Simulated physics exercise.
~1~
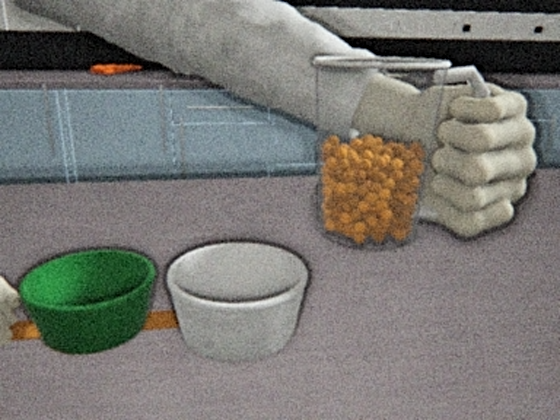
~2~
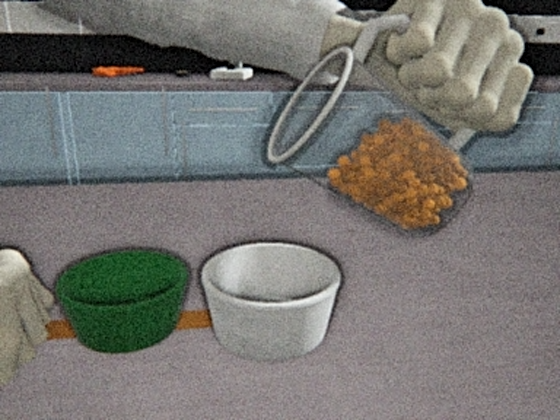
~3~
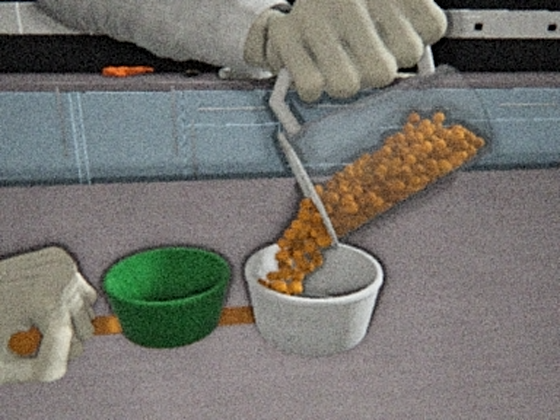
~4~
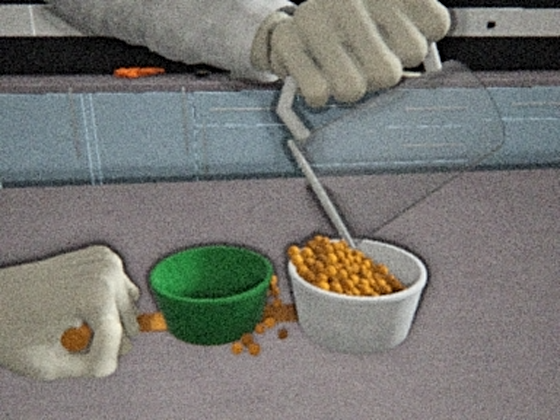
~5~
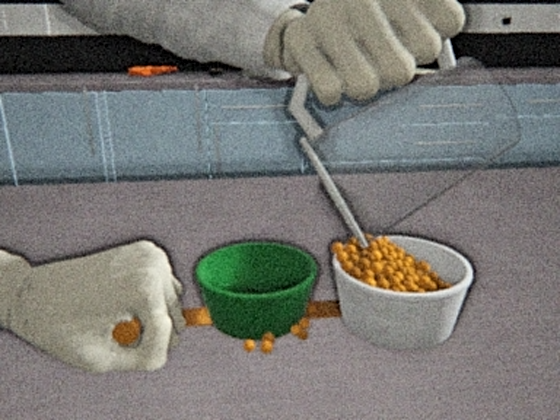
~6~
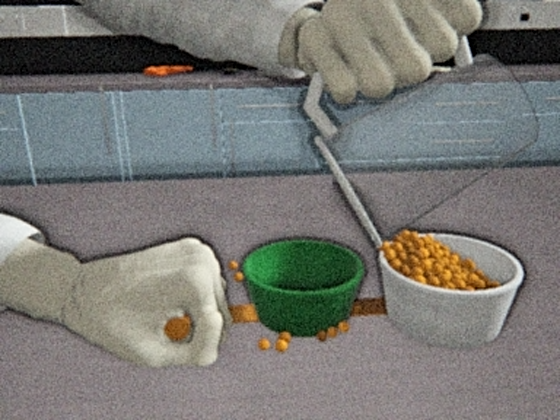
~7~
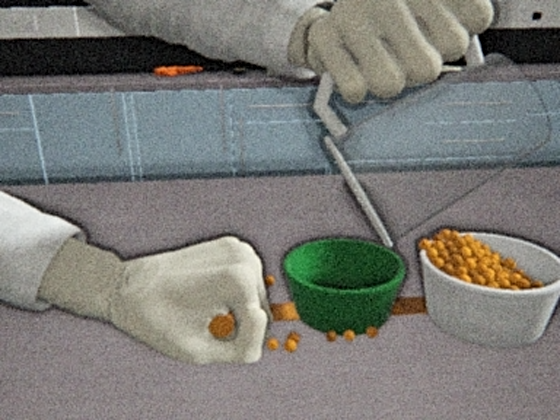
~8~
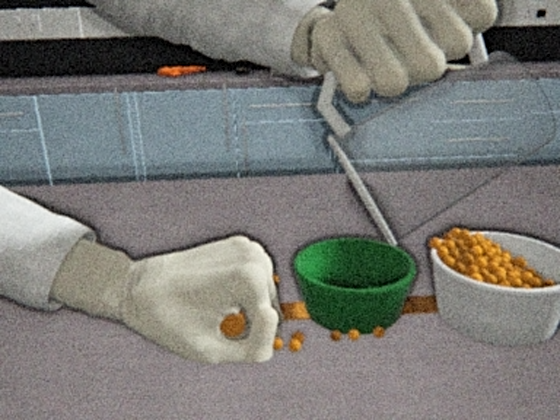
To begin with, a gloved hand holds a clear cup of orange-yellow kernels upright above a table, where a green dish and a white dish sit joined by a strip. The hand tips the cup to the left while the dishes slide right, another gloved hand moving along beside them. Kernels pour over the rim into the white dish, heaping it up as the cup empties. A few land on the table around the green dish. The dishes keep sliding right, then slow, with the white dish full, the green one empty and the cup still tilted.
